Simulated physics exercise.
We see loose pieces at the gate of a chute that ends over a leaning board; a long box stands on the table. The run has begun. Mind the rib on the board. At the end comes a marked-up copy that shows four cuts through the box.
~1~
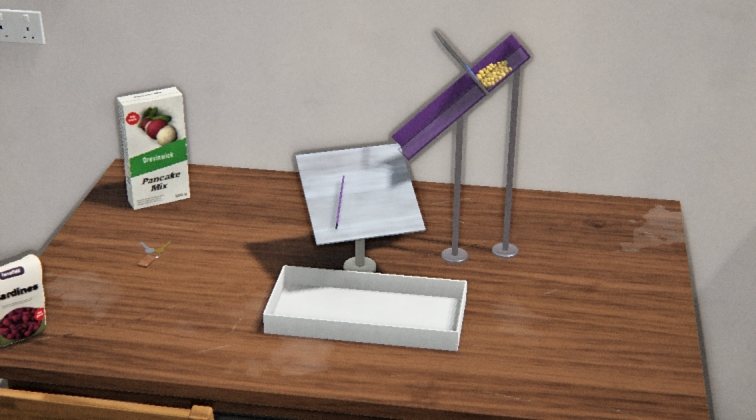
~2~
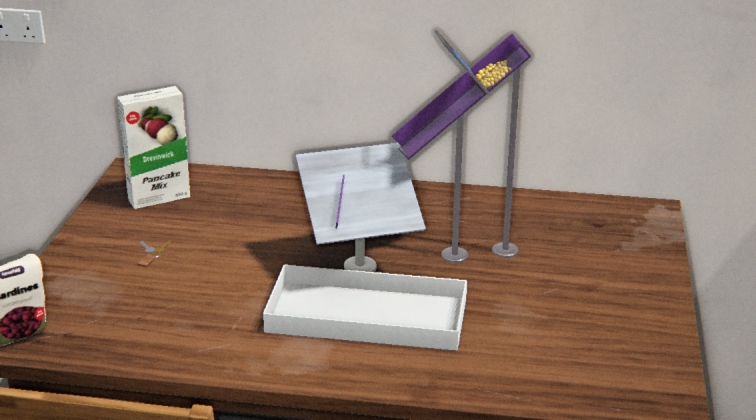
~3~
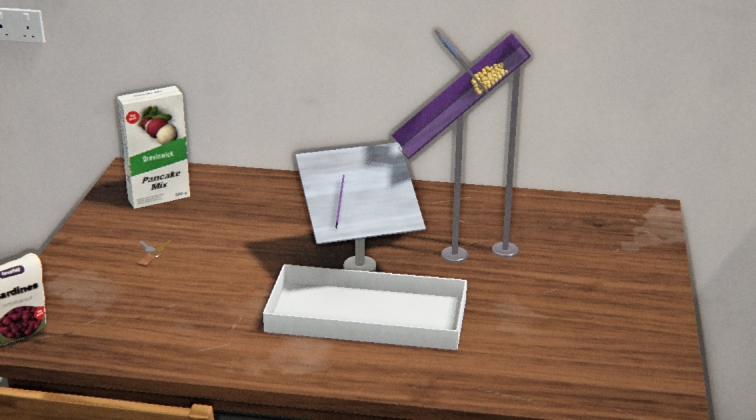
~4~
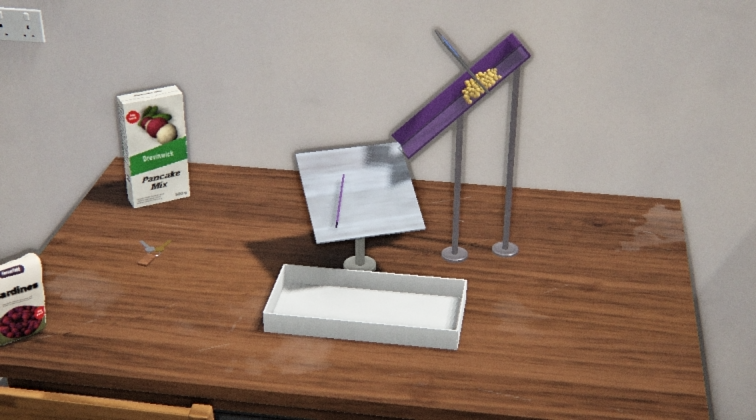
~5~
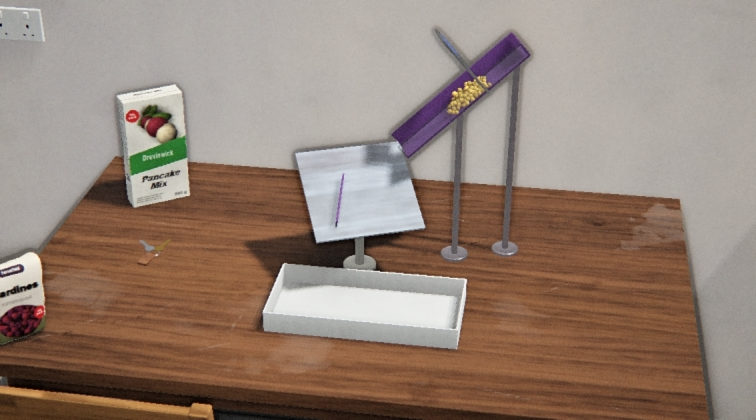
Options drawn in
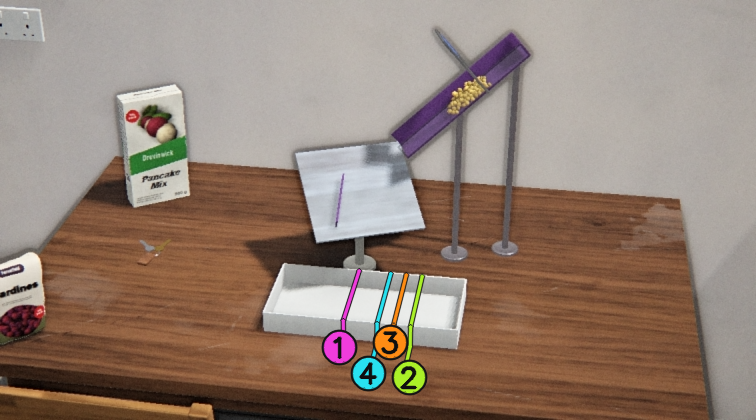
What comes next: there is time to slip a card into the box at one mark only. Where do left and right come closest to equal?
1.
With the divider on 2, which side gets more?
The left side.
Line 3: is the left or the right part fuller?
Left.
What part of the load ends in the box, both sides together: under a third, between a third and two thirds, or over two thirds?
About that: Over two thirds.
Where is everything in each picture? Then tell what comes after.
Load behind the gate (491, 74), puffed corn balls; lip of the chute (405, 154), sloping fairly steeply, in the first frame.
Middle of the board (360, 191), tilted fairly steeply; middle of its low edge (372, 236); of its high edge (348, 148), in the second frame.
Front corners of the box (264, 313) and (458, 331), empty; front of the load (477, 90), in the third frame.
Middle of the load (478, 87); its front (468, 101), roughly a quarter of the way to the lip; rib from (344, 174) to (337, 222), in the fourth frame.
Middle of the load (467, 95); its front (450, 111), roughly a third of the way to the lip, in the fifth frame.
On the marked copy, line 1 crosses the front rim at (343, 319); line 2 crosses the front rim at (410, 326); line 3 crosses the front rim at (393, 324); line 4 crosses the front rim at (377, 323).
If 1 is chosen, of what is caught, roughly half on the left of the divider, roughly half on the right.
If 2 is chosen, of what is caught, every piece on the left of the divider, not one piece on the right.
If 3 is chosen, of what is caught, almost all on the left of the divider, just a few on the right.
If 4 is chosen, of what is caught, almost all on the left of the divider, about a tenth on the right.
